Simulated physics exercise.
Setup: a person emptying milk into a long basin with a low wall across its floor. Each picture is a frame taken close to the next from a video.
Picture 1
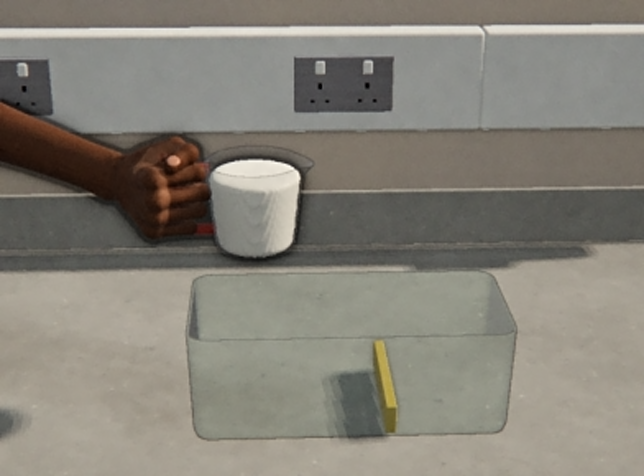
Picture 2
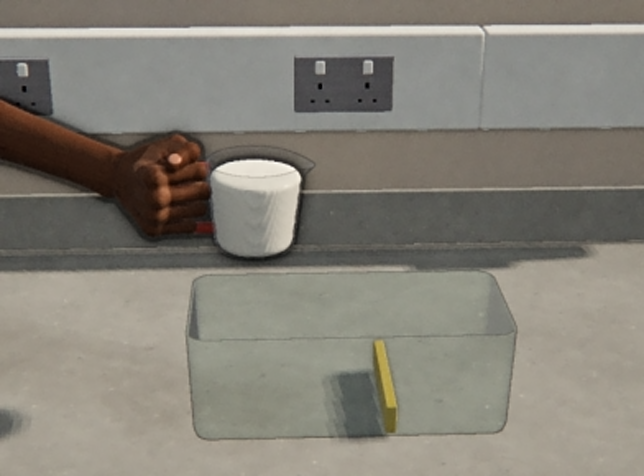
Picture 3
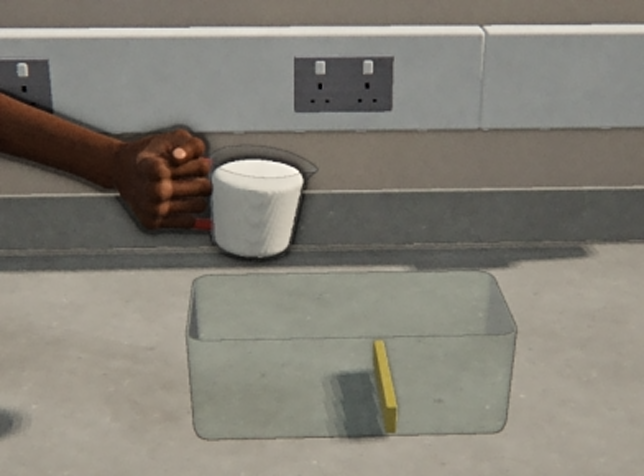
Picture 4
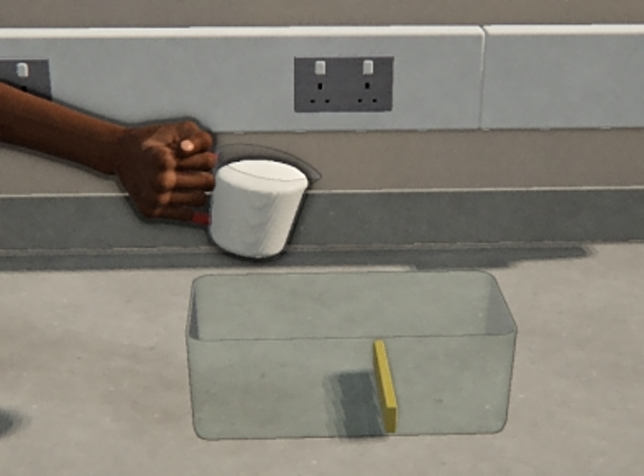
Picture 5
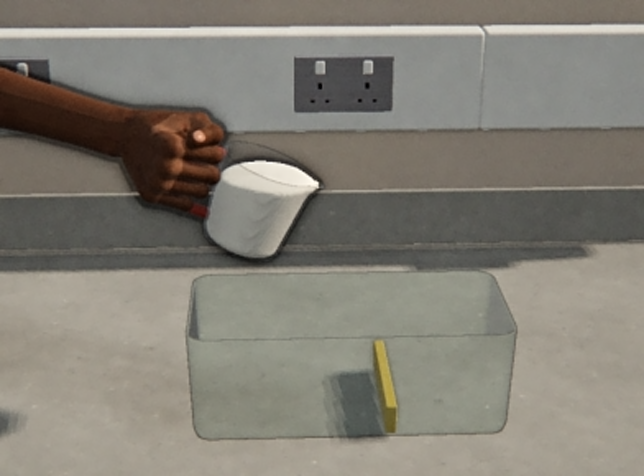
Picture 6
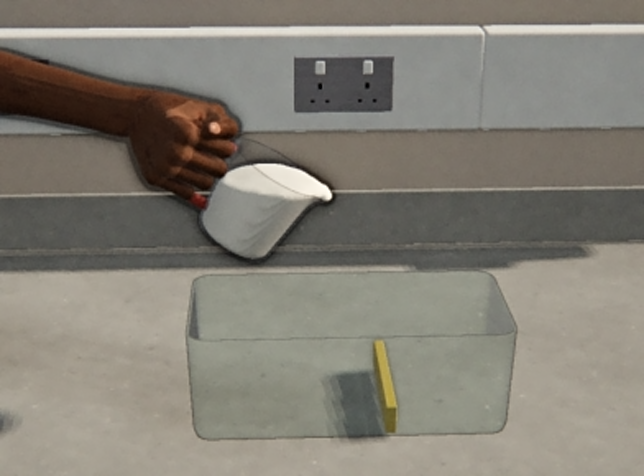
On a grey surface near a wall socket, a hand held a cup of milk above a clear basin with a low yellow wall, then steadily tilted it rightward until milk reached the lip.
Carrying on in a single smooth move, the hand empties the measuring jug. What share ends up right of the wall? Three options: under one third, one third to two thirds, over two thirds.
Answer: Under one third.
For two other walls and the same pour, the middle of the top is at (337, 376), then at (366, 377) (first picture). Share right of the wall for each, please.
About 90 % for the first and about 45 % for the second.
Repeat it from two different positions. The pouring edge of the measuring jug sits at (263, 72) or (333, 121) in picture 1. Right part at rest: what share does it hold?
The first start yields 10 per cent, the second 60 per cent.
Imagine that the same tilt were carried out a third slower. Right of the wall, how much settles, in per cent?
Near 25 parts in a hundred.
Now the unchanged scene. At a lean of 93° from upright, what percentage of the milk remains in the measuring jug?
45 per cent or so.
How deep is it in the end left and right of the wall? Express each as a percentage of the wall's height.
About 40 on the left and about 10 on the right.
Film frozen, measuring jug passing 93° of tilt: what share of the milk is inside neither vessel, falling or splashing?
I'd put it at roughly 25 percent of it.
A moment on, the measuring jug is tipped on its side and 47 per cent is still to pour, 19 is left of the wall and 7 right of it.
Next, the measuring jug is tipped right over and 8 per cent is still to pour, 70 is left of the wall and 14 right of it.
Then the measuring jug is tipped right over and 0 per cent is still to pour, 80 is left of the wall and 16 right of it.
Later the measuring jug is tipped right over and 0 per cent is still to pour, 81 is left of the wall and 18 right of it.
At rest 80 per cent lies left of the wall, 18 right of it and 2 outside.
